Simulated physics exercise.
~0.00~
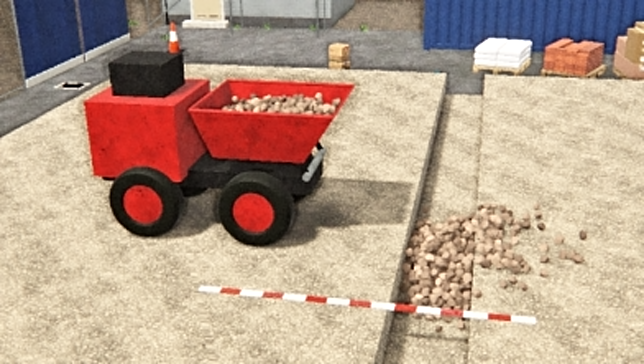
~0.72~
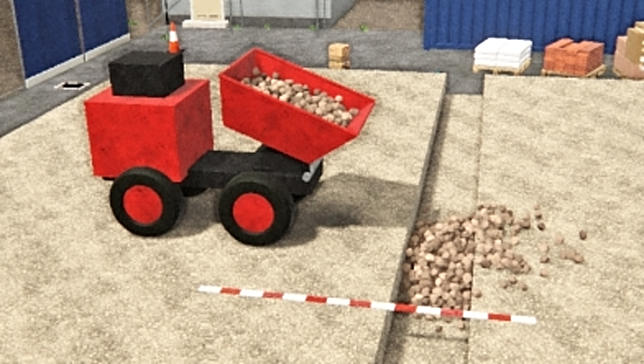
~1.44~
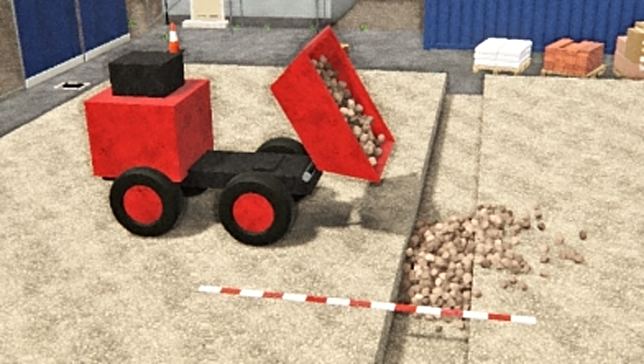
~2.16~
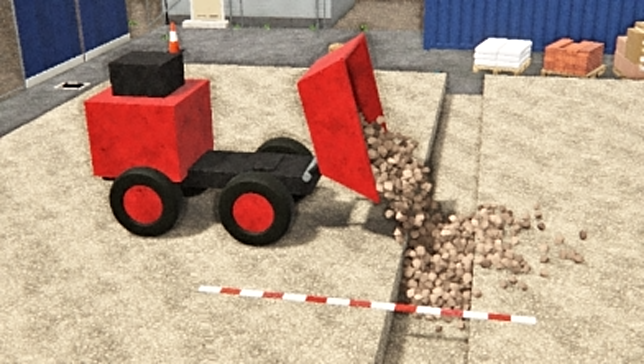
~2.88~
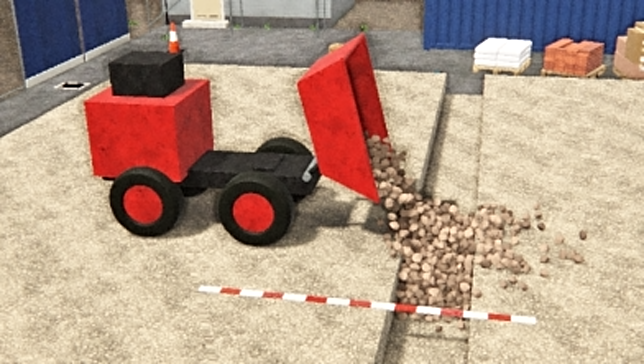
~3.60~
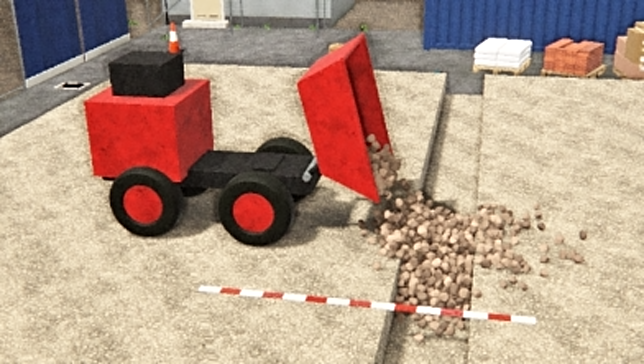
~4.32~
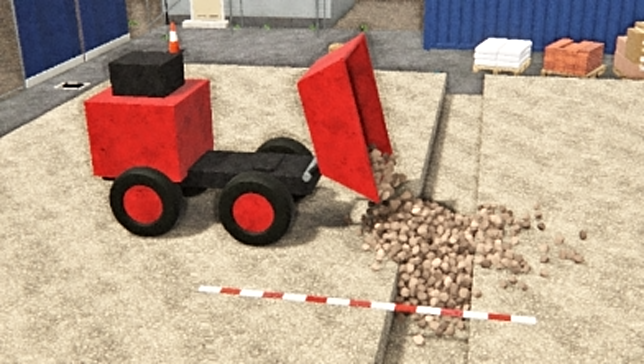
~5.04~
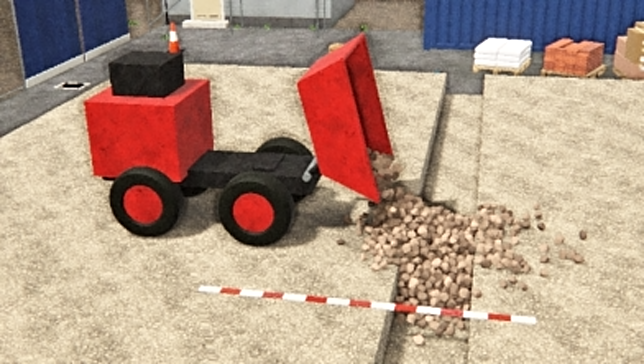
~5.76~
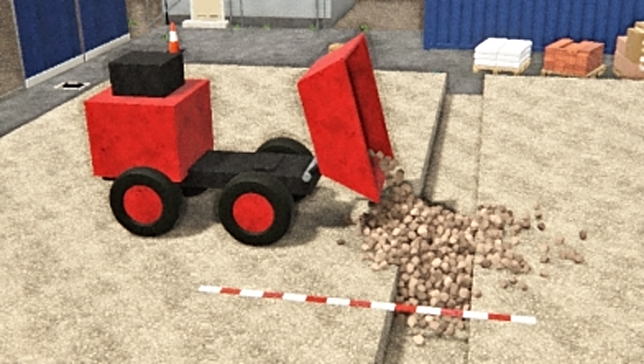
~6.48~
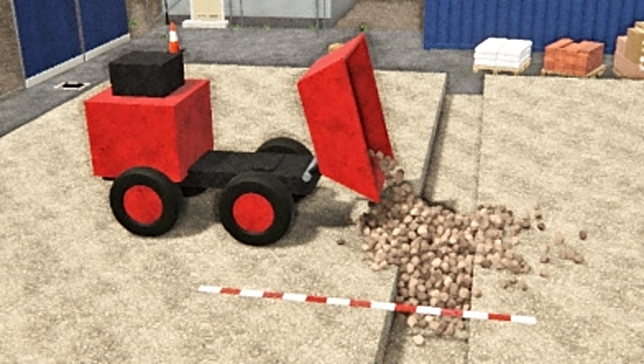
On a sandy building yard, a red dumper with black wheels stands left of a narrow trench, its skip full of brownish stones. A similar heap already lies in and beyond the trench, behind a red and white striped staff. The skip tips steeply forward to the right, and at first the stones stay inside. Then they pour over its lip, tumbling into the trench and onto the earlier heap. The flow slows as stones pile up on the near edge beneath the lip. Finally everything rests, the skip still raised and nearly empty above the enlarged heap.
